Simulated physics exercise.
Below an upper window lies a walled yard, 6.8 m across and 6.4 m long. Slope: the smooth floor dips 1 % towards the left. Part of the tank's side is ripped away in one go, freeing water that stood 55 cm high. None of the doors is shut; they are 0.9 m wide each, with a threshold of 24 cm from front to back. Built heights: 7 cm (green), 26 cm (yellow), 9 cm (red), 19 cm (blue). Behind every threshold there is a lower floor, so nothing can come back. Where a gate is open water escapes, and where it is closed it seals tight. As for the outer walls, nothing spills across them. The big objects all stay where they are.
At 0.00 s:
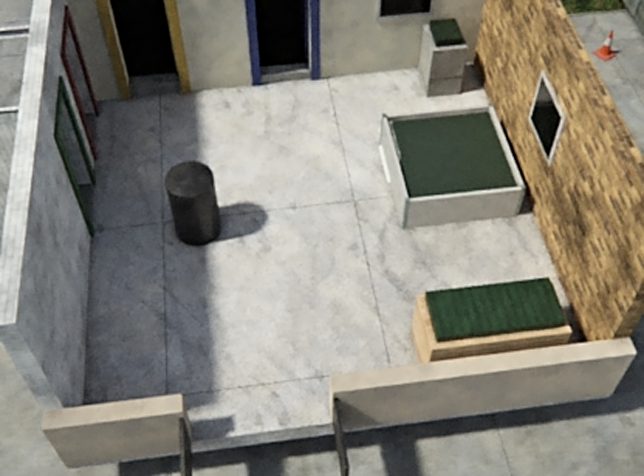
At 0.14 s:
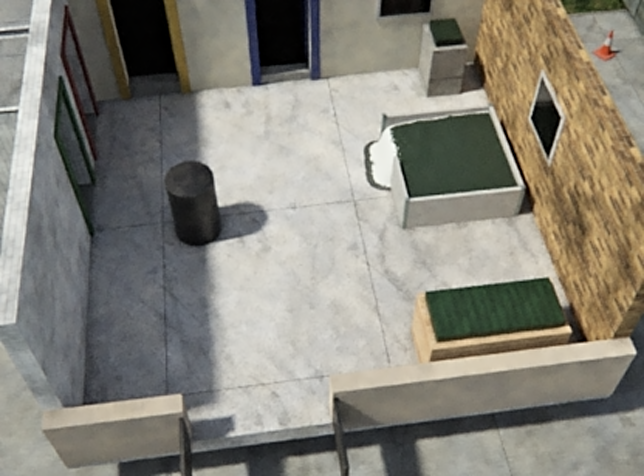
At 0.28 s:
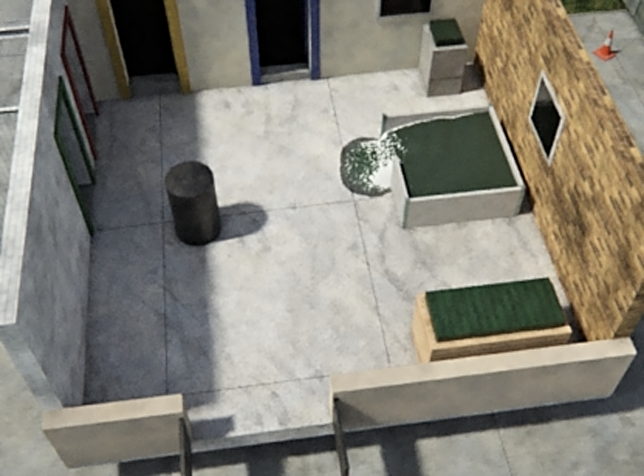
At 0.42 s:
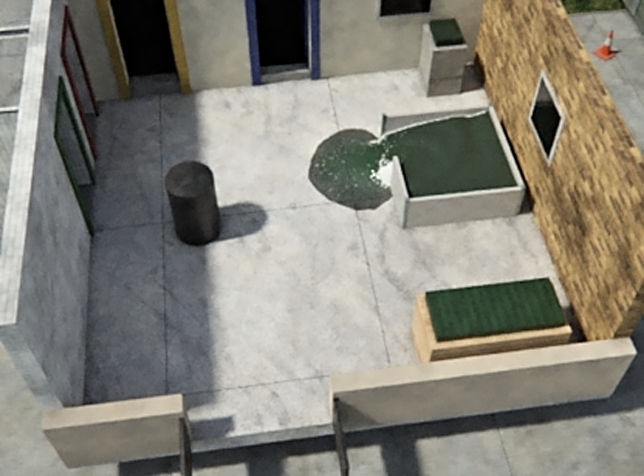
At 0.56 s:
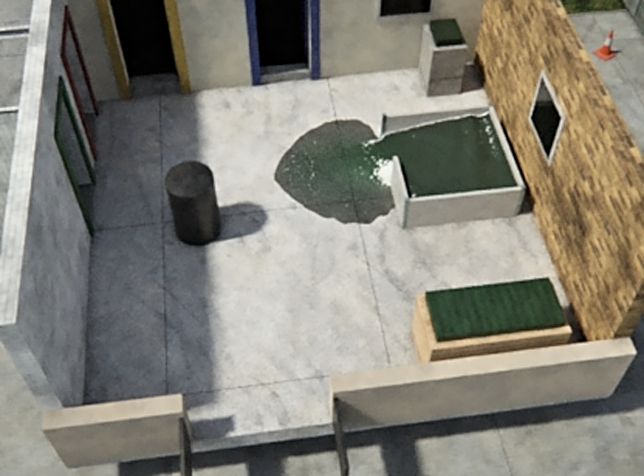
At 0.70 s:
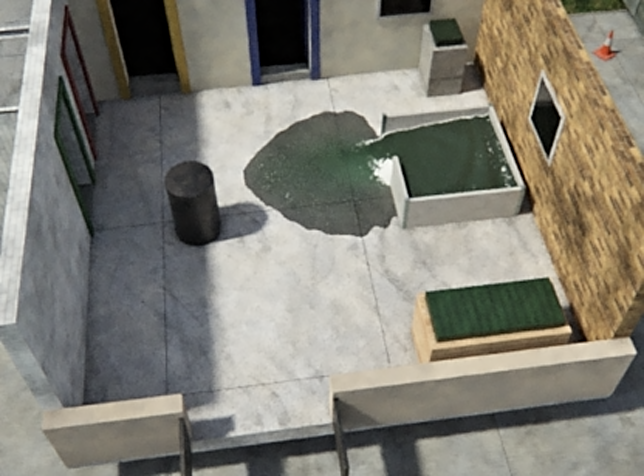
A large tank in a walled yard bursts open and greenish water spreads left.
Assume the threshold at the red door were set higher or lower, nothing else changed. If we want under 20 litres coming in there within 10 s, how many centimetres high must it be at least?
About 14 centimetres.
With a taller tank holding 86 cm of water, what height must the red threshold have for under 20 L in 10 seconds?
Required height: Approx. 26 cm.
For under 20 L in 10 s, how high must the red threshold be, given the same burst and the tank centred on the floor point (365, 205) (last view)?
Near 14.5 cm.
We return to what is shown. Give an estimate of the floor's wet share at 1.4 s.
I'd say near 25 percent is wet.
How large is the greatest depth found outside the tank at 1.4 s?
It gets to close to 32 centimetres there.
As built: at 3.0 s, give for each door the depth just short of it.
Depth (cm): Green 15 / yellow 8 / red 18 / blue 7.
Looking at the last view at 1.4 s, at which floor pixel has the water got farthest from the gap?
The farthest wet point sits near (139, 167).
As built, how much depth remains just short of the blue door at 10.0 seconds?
Lab note: Depth approx. 3.5 cm.
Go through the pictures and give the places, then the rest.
The first picture shows the tank at (450, 154) is whole and still, 55 cm deep; the red door at (81, 90) is dry.
In the second picture, the gap is at (390, 155), the front 0.3 m out at (372, 182); the back of the tank holds 55 cm.
In the third picture, water pours out at (390, 156) and has run 0.7 m, to (350, 184); about 9 cm deep outside, 55 cm at the back.
In the fourth picture, water pours out at (390, 157) and has run 1.2 m, to (315, 180); about 6 cm deep outside, 55 cm at the back.
In the fifth picture, the front is at (281, 178), 1.8 m from the gap at (390, 157); 2.6 m2 of floor is wet, 50 cm left at the back.
In the sixth picture, water pours out at (390, 156) and has run 2.3 m, to (252, 184); about 4 cm deep outside, 47 cm at the back; 2.8 m in a straight line remain to the red door at (81, 90).
After 1.4 s water covers 25 % of the floor, deepest (32 cm) near (383, 164); it has not reached the red door.
After 3.0 s water covers 45 % of the floor, deepest (26 cm) near (108, 110); 18 cm at the red door, 12 litres in over its 9 cm threshold.
After 10.0 s water covers 65 % of the floor, deepest (10 cm) near (83, 438); 9 cm at the red door, 82 litres in over its 9 cm threshold.
At the red door as built, the water arrived by 2.1 s and peaked near 20 cm at 3.4 s.
Run again over the same 10 s with other heights there, 32 litres in over 12.5 cm, 10 litres over 16.5 cm. The limit of 20 litres is kept from about 14 cm up.
